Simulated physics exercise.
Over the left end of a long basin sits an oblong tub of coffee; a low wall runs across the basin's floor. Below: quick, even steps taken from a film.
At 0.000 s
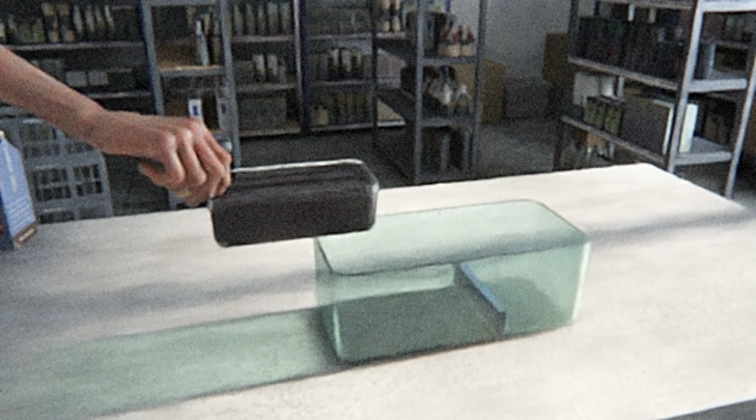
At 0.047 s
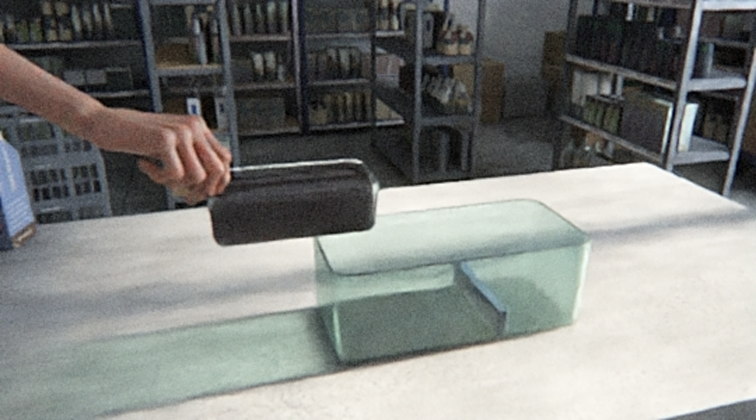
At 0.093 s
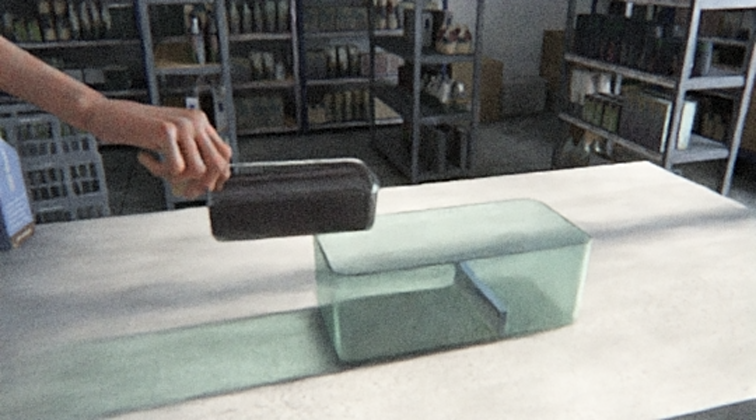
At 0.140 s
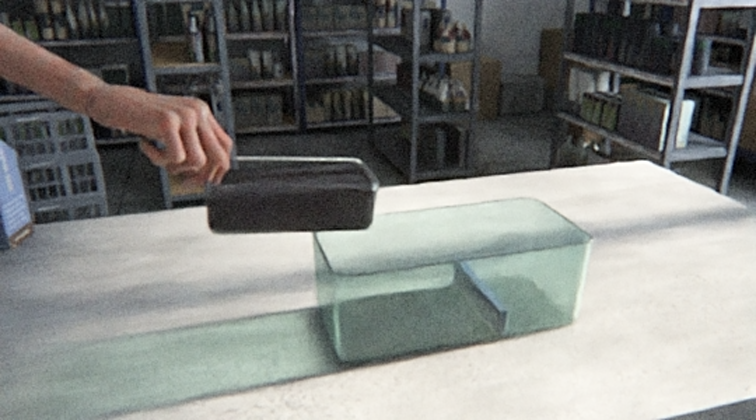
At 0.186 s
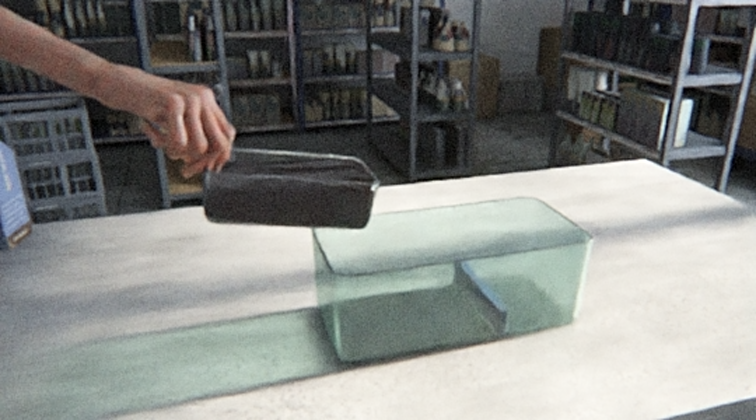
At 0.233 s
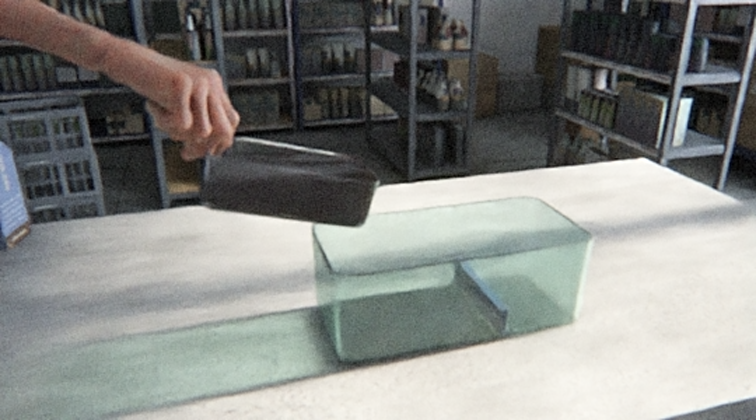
In a storeroom, a hand gradually tilting an oblong tub of dark liquid rightward above the left end of a clear basin.
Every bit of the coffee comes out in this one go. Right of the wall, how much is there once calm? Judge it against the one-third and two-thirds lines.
Below a third.
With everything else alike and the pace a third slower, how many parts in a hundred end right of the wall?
Share on the right: Some 15 percent.
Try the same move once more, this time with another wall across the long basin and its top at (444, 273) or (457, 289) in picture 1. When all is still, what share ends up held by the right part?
About 65 per cent, then about 55 per cent.
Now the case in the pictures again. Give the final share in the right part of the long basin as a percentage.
That works out near 25 in every hundred.
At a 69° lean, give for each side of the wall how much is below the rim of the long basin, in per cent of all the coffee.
Left 20, right 0.
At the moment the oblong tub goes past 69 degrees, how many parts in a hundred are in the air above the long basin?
I'd put it at roughly 50 percent of it.
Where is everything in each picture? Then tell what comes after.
In the first picture, it leans 0°; its right rim is at (369, 173); the coffee meets the walls at (210, 193) and (366, 178); the long basin's rim runs from (321, 250) to (563, 220); the wall's top is at (479, 284).
In the second picture, it leans 1°; its right rim is at (369, 173); the coffee meets the walls at (209, 192) and (366, 177).
In the third picture, it leans 3°; its right rim is at (370, 173); the coffee meets the walls at (209, 189) and (366, 175).
In the fourth picture, it leans 6°; its right rim is at (369, 173); the coffee meets the walls at (207, 183) and (366, 172).
In the fifth picture, it leans 10°; its right rim is at (369, 172); the coffee meets the walls at (206, 176) and (367, 168).
In the sixth picture, it leans 15°; its right rim is at (369, 172); the coffee meets the walls at (204, 167) and (368, 166); 2 per cent is over the edge.
A moment on, the oblong tub is tipped part way and 30 per cent is still to pour, 19 is left of the wall and 0 right of it.
Next, the oblong tub is tipped on its side and 3 per cent is still to pour, 66 is left of the wall and 22 right of it.
Then the oblong tub is tipped on its side and 1 per cent is still to pour, 73 is left of the wall and 18 right of it.
Later the oblong tub is tipped on its side and 0 per cent is still to pour, 70 is left of the wall and 22 right of it.
At rest 70 per cent lies left of the wall, 22 right of it and 7 outside.
